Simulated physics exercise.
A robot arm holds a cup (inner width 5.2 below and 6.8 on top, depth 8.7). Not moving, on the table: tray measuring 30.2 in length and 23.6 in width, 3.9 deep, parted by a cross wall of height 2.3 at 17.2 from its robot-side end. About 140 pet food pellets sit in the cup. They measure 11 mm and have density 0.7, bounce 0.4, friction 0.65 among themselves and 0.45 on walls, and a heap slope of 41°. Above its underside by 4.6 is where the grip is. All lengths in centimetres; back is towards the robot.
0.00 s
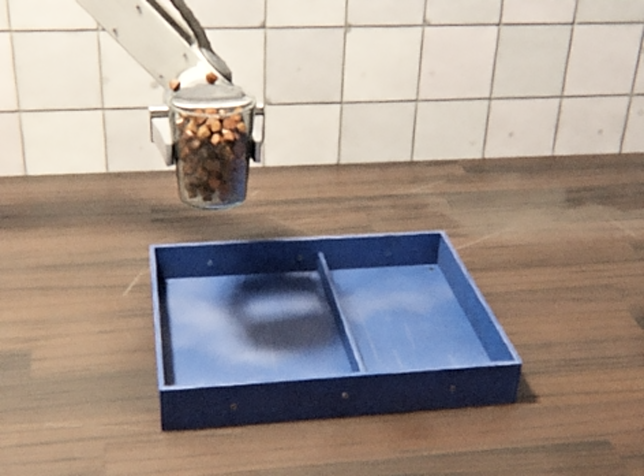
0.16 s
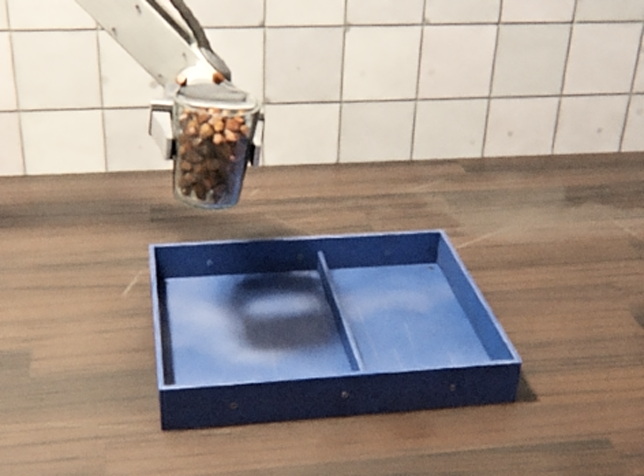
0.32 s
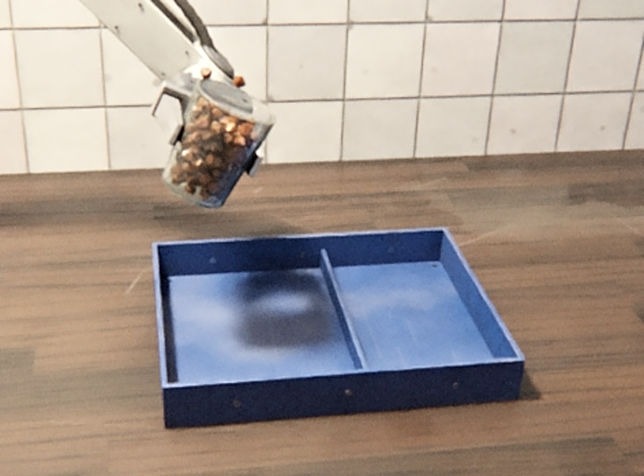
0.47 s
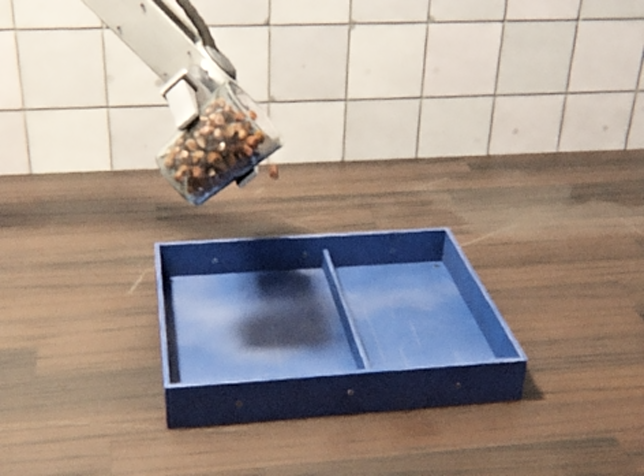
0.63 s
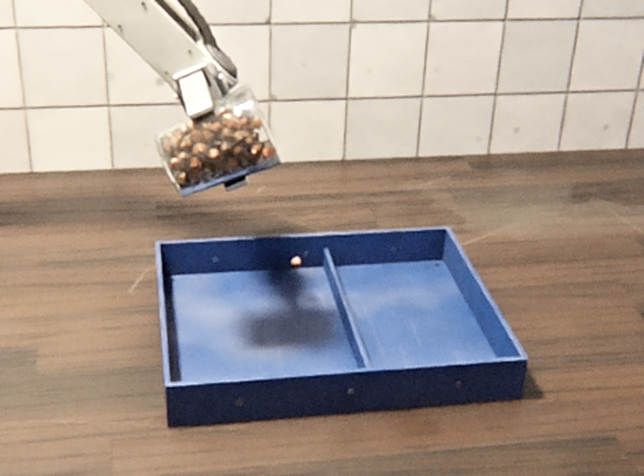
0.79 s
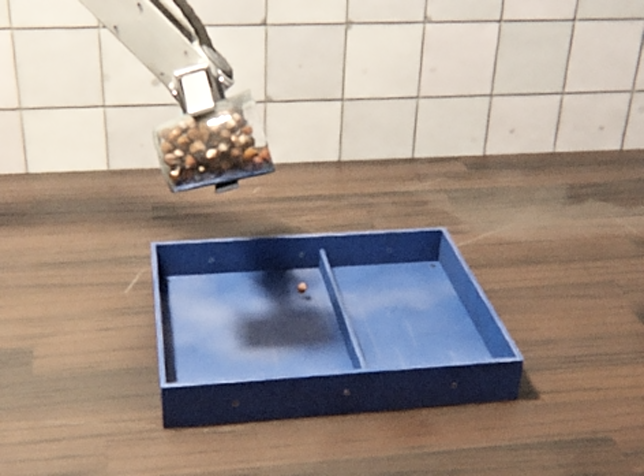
A robot arm holds a clear cup of brown pellets above a blue divided tray on a wooden table, first upright, then tilting it steadily until it lies nearly on its side. A single pellet drops out and lands in the tray's left compartment, while the rest remain in the cup.
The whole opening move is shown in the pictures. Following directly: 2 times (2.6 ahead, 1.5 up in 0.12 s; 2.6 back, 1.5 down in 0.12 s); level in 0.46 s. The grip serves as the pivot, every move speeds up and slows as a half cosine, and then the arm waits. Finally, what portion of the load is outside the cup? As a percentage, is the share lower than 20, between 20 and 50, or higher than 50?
The share is between 20 and 50 per cent.
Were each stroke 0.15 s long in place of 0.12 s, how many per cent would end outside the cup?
The share would be near 15 %.
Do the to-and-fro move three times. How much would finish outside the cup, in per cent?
Probably about 50 in a hundred.
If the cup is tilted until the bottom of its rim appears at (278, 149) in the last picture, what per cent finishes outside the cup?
About 10 percent.
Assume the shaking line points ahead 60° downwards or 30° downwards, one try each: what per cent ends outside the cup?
Estimates, in order: 5 % then 10 %.
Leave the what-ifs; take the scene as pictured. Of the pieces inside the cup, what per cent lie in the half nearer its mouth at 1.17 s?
About 55 percent.
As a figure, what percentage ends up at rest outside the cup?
The share comes to around 40 per cent.
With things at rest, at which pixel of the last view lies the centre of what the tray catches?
It ends up close to (307, 324).
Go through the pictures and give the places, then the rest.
In the first picture, cup middle at (213, 151), level; upper third of the load around (212, 129), from x 175 to 245, top at y 80; 136 in the cup.
In the second picture, cup middle at (212, 150), tilted 7° forward; upper third of the load around (213, 129), from x 180 to 245, top at y 80.
In the third picture, cup middle at (214, 148), tilted 26° forward; upper third of the load around (216, 130), from x 175 to 250, top at y 75.
In the fourth picture, cup middle at (215, 148), tilted 48° forward; upper third of the load around (218, 131), from x 170 to 275, top at y 105; 135 in the cup, 1 in flight or on a rim.
In the fifth picture, cup middle at (215, 146), tilted 67° forward; upper third of the load around (219, 131), from x 170 to 295, top at y 115; 135 in the cup, 1 in the robot-side part.
In the sixth picture, cup middle at (211, 146), tilted 74° forward; upper third of the load around (213, 132), from x 165 to 300, top at y 115; 135 in the cup, 1 in the robot-side part.
By 1.17 s, tilted 74° forward, highest piece 22 above the table; 107 in the cup, 24 in the robot-side part, 2 in the far-side part, 3 in flight or on a rim.
By 1.54 s, tilted 27° forward, highest piece 23 above the table; 85 in the cup, 45 in the robot-side part, 6 in the far-side part.
By 1.93 s, level, highest piece 23 above the table; 85 in the cup, 45 in the robot-side part, 6 in the far-side part.
By 2.98 s, level, highest piece 23 above the table; 85 in the cup, 45 in the robot-side part, 6 in the far-side part.
Final count, 85 in the cup, 45 in the robot-side part, 6 in the far-side part. That is 38 % outside the cup.
